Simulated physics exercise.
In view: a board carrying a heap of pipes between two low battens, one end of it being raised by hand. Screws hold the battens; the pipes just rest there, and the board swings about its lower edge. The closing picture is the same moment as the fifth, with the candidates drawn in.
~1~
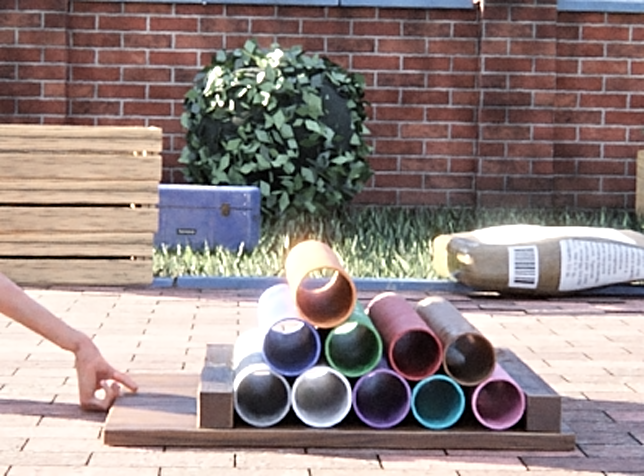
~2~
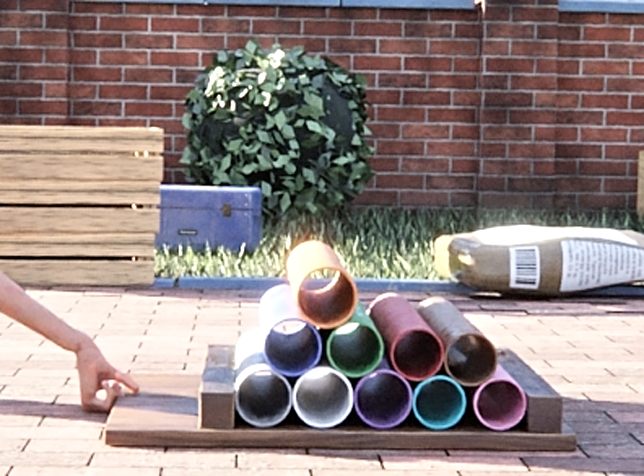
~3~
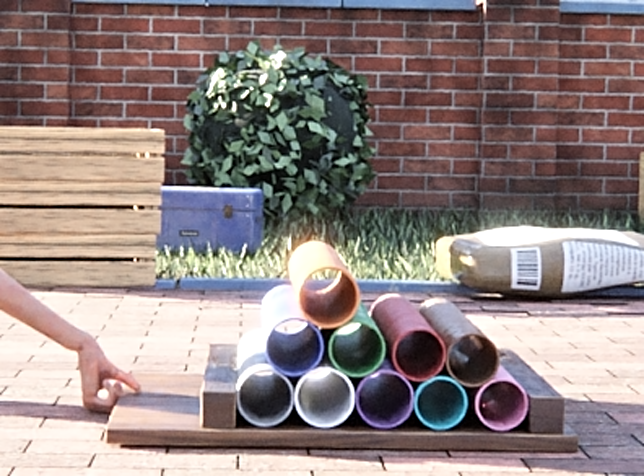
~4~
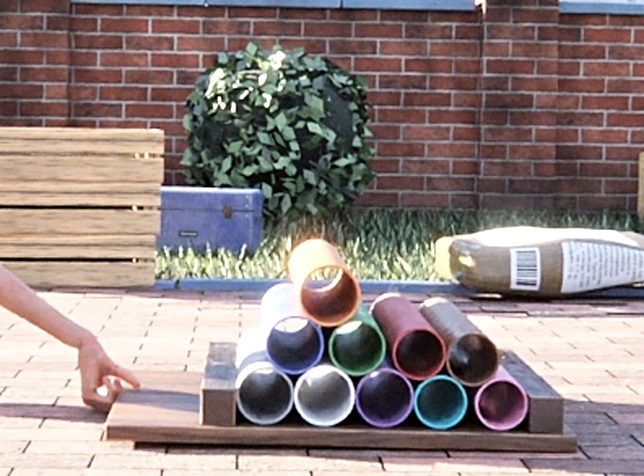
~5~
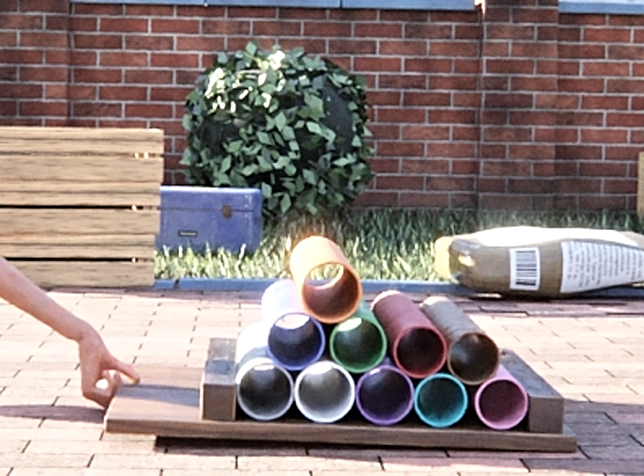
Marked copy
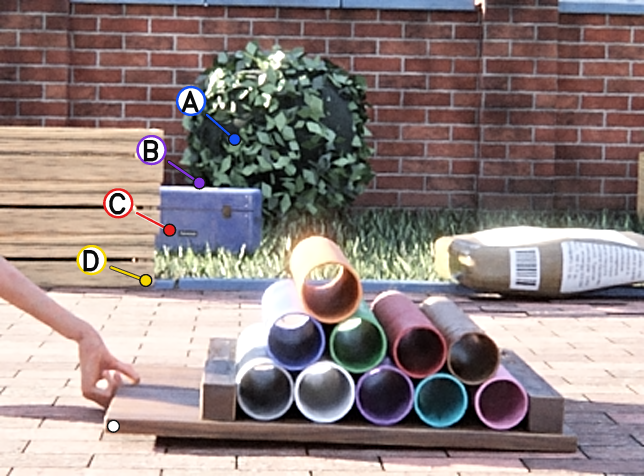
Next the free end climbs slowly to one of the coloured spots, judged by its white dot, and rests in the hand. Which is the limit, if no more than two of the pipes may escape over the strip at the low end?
D is the limit.
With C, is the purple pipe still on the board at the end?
The purple pipe: Yes.
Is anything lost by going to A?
At A: Yes.
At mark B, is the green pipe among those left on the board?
No.
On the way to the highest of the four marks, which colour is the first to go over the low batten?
It is the brown one.
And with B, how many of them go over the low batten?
The count is five.
On the marked copy, A at (234, 139); B at (199, 183); C at (169, 230); D at (146, 281); the white dot at (113, 426).
With D. Early on, board at 14°.
Further on, board at 20°.
At the end, board at 20°, none over the low batten.
As for the rest, A five over the low batten; B five over the low batten; C three over the low batten (brown, green, red).
